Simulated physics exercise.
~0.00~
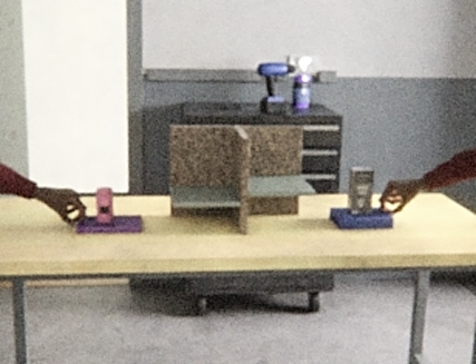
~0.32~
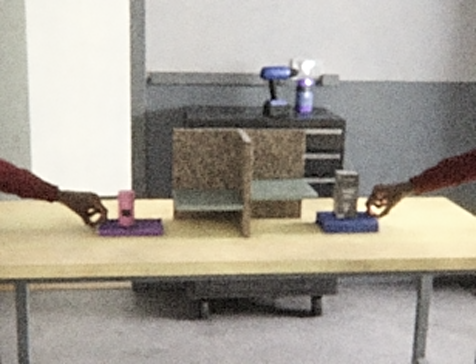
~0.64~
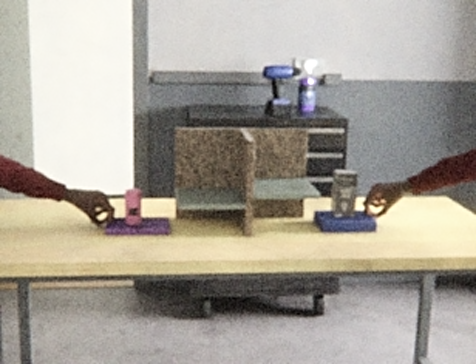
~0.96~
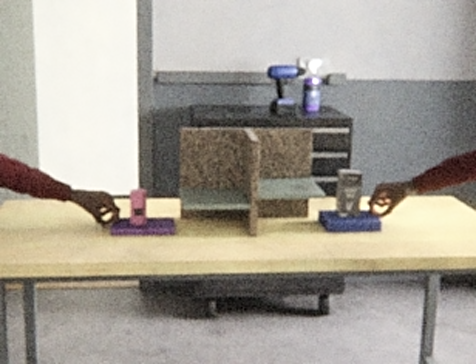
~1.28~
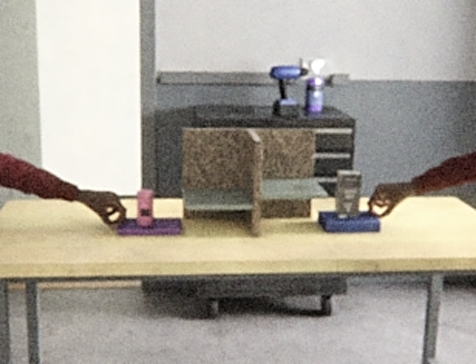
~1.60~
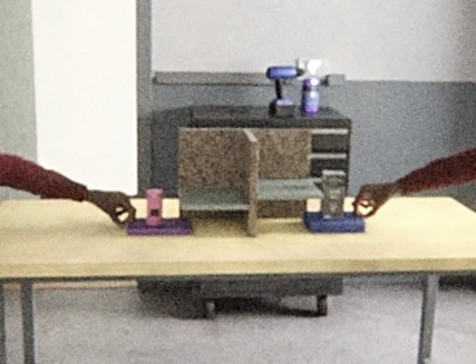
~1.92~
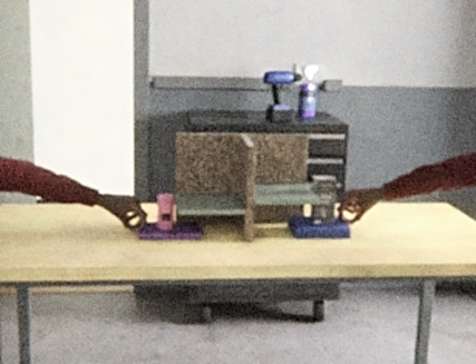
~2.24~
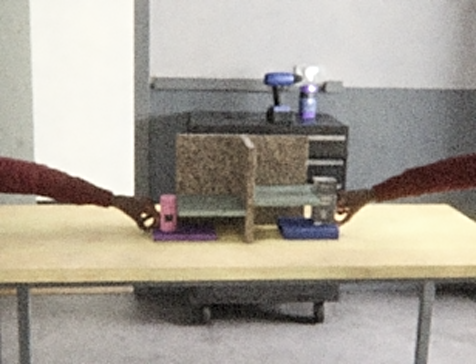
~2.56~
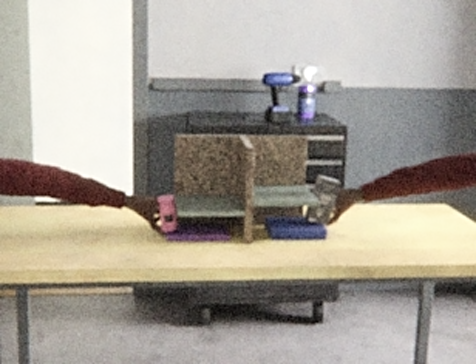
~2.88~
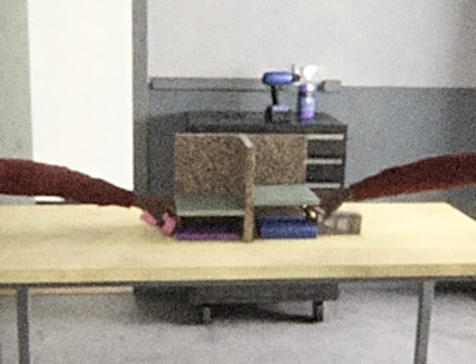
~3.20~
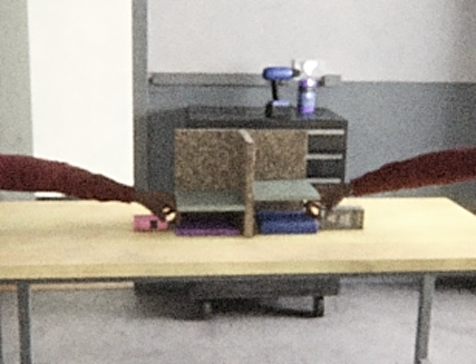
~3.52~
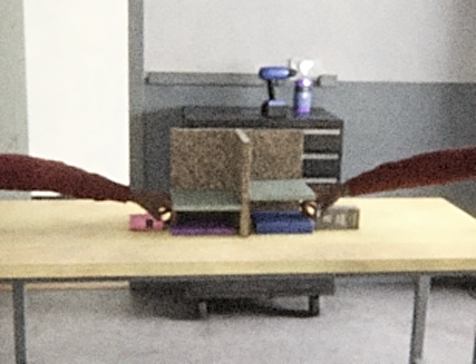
The footage shows two hands pushing a purple board with an upright pink shaker and a blue board with an upright grey carton inward beneath a low shelf, which catches both items; they tip outward and end lying on the table beside the boards.
